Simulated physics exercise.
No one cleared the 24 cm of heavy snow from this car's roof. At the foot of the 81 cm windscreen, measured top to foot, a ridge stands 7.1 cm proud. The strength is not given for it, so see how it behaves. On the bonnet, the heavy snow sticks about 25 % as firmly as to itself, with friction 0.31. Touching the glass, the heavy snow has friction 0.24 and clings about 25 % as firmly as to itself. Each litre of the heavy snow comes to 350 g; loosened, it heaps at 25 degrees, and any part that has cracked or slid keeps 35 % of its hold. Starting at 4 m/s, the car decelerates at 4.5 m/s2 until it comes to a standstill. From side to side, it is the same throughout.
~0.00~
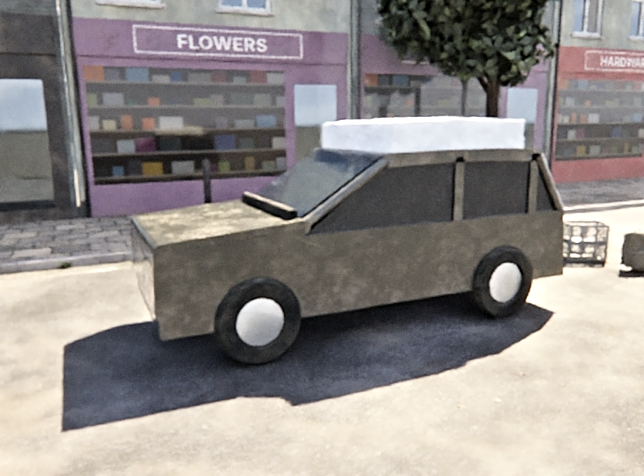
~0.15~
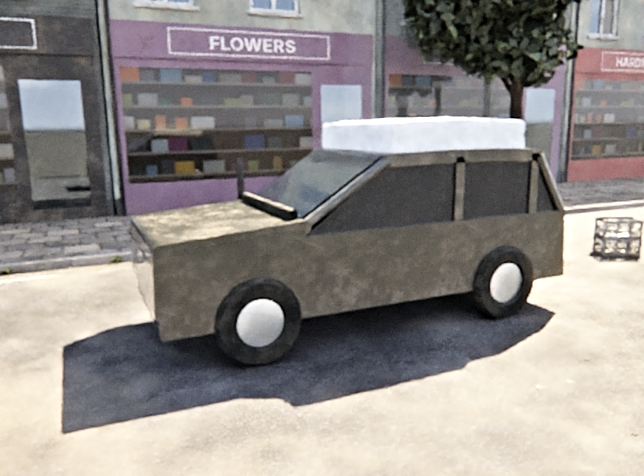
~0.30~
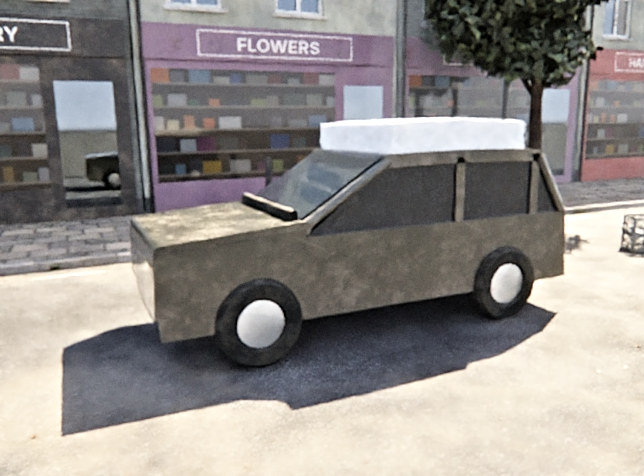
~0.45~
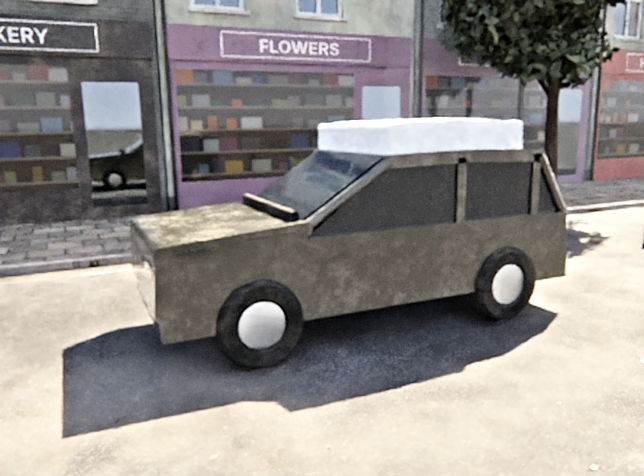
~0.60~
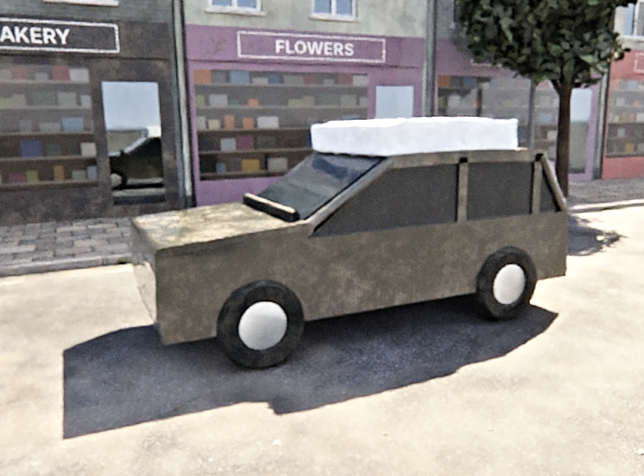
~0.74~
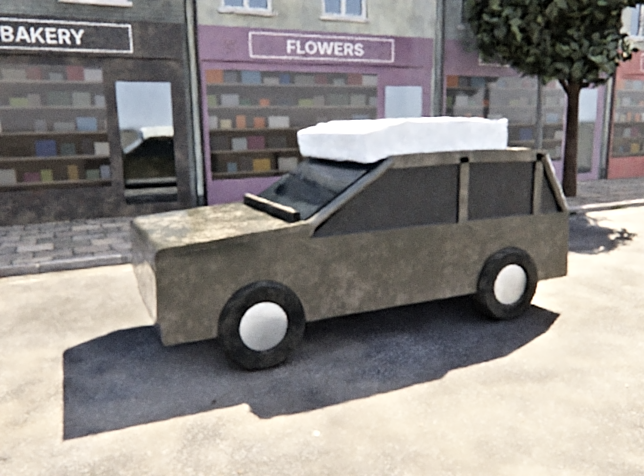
A muddy brown, boxy car with a thick white slab of snow on its roof drives left along a sunlit street, seen from its side and slightly above. Behind it stand a purple flower shop, a dark grey bakery and a leafy tree, with a dark ridge below the windscreen. The camera keeps pace as the car slows, and the slab slides forward, its front edge passing over the windscreen's top.
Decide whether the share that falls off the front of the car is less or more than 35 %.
It works out to a smaller fraction than 35 per cent.
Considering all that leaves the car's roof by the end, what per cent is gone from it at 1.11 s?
The value is close to 70 %.
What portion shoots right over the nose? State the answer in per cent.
I'd put it near 5 %.
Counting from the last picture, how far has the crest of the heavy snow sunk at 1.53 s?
I'd put it at close to 0 cm.
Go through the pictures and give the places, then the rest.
In the first frame, foremost bit of the heavy snow at (393, 125).
In the second frame, foremost bit of the heavy snow at (393, 125).
In the third frame, foremost bit of the heavy snow at (392, 128), its middle shifted 9 mm.
In the fourth frame, foremost bit of the heavy snow at (389, 128), its middle shifted 4.6 cm.
In the fifth frame, foremost bit of the heavy snow at (381, 131), its middle shifted 12 cm, 5 % of it past the top of the windscreen, in one piece.
In the sixth frame, foremost bit of the heavy snow at (366, 139), its middle shifted 24 cm, 14 % of it past the top of the windscreen, cracking.
After 1.11 s, 53 % of the snow is on the roof, 38 % on the glass, 9 % on the bonnet and none has gone off the nose.
After 1.53 s, 30 % of the snow is on the roof, 37 % on the glass, 32 % on the bonnet and 1 % has gone off the nose.
After 1.96 s, 29 % of the snow is on the roof, 28 % on the glass, 39 % on the bonnet and 4 % has gone off the nose.
After 2.39 s, 29 % of the snow is on the roof, 28 % on the glass, 38 % on the bonnet and 5 % has gone off the nose.
After 2.60 s, 29 % of the snow is on the roof, 28 % on the glass, 38 % on the bonnet and 5 % has gone off the nose.
